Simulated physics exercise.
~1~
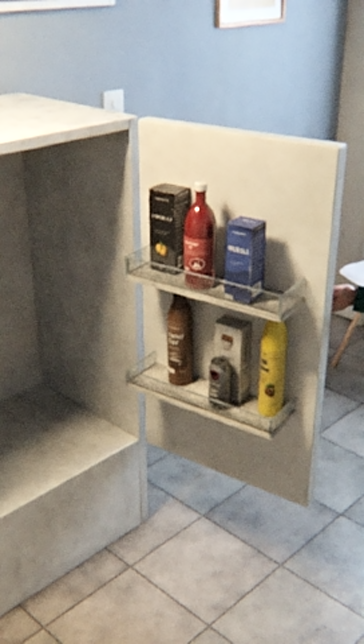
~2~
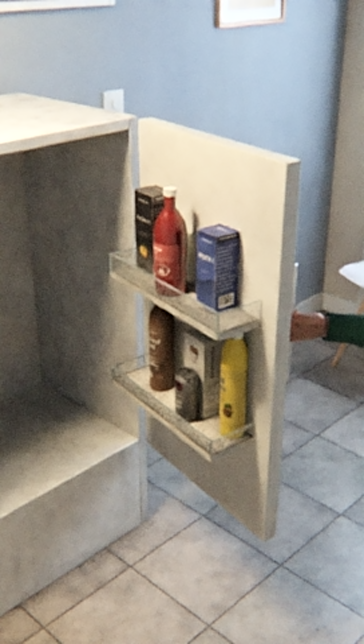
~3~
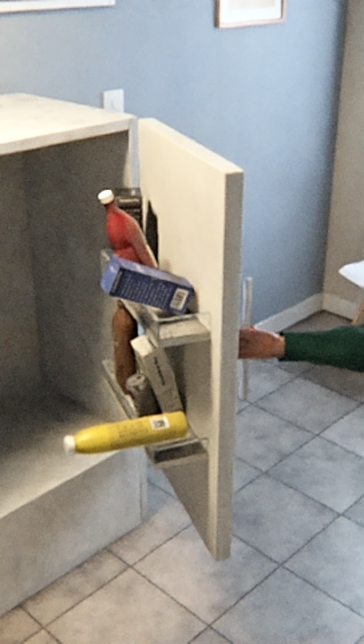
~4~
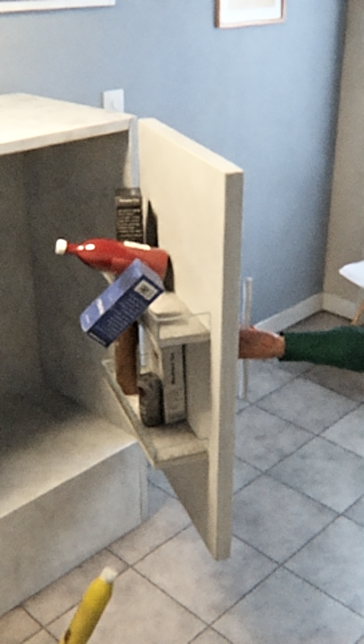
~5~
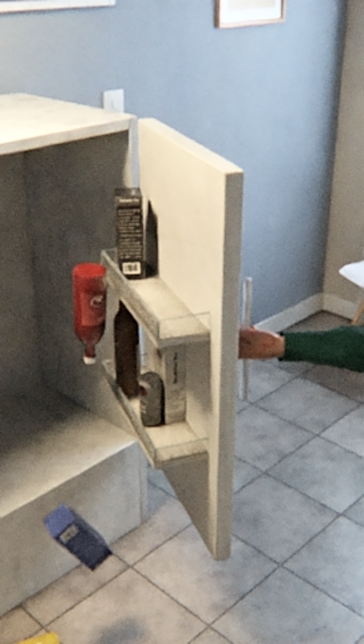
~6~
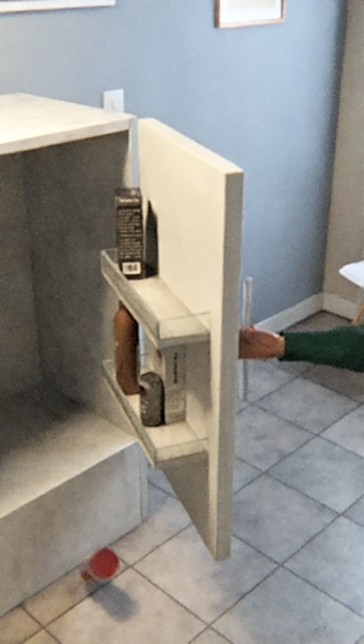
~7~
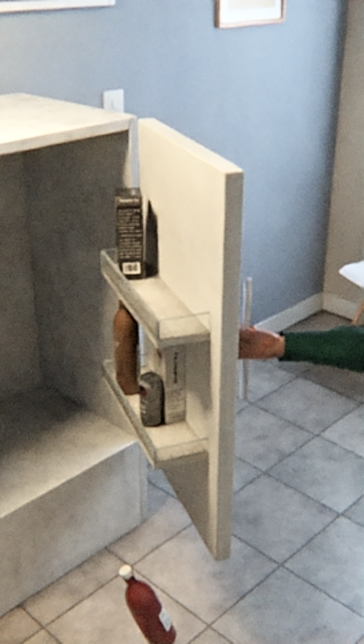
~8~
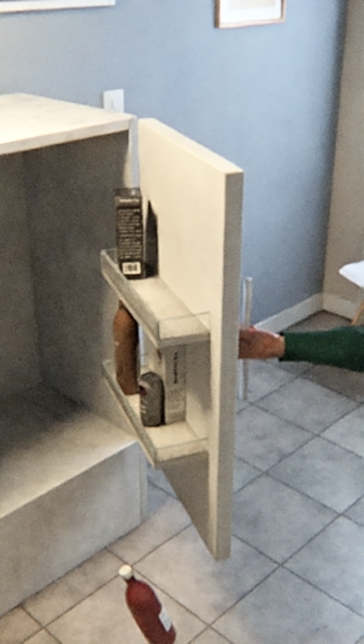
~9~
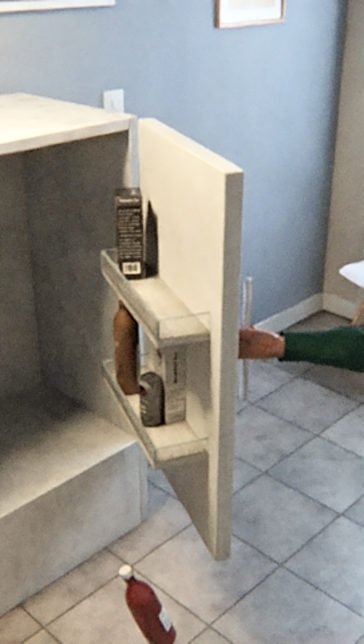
In a blue-walled room with a tiled floor, a hand swung a cabinet door partway shut and stopped, and a yellow bottle, a blue box and a red bottle tumbled off its racks, the red one ending up on the floor while the others stayed put.
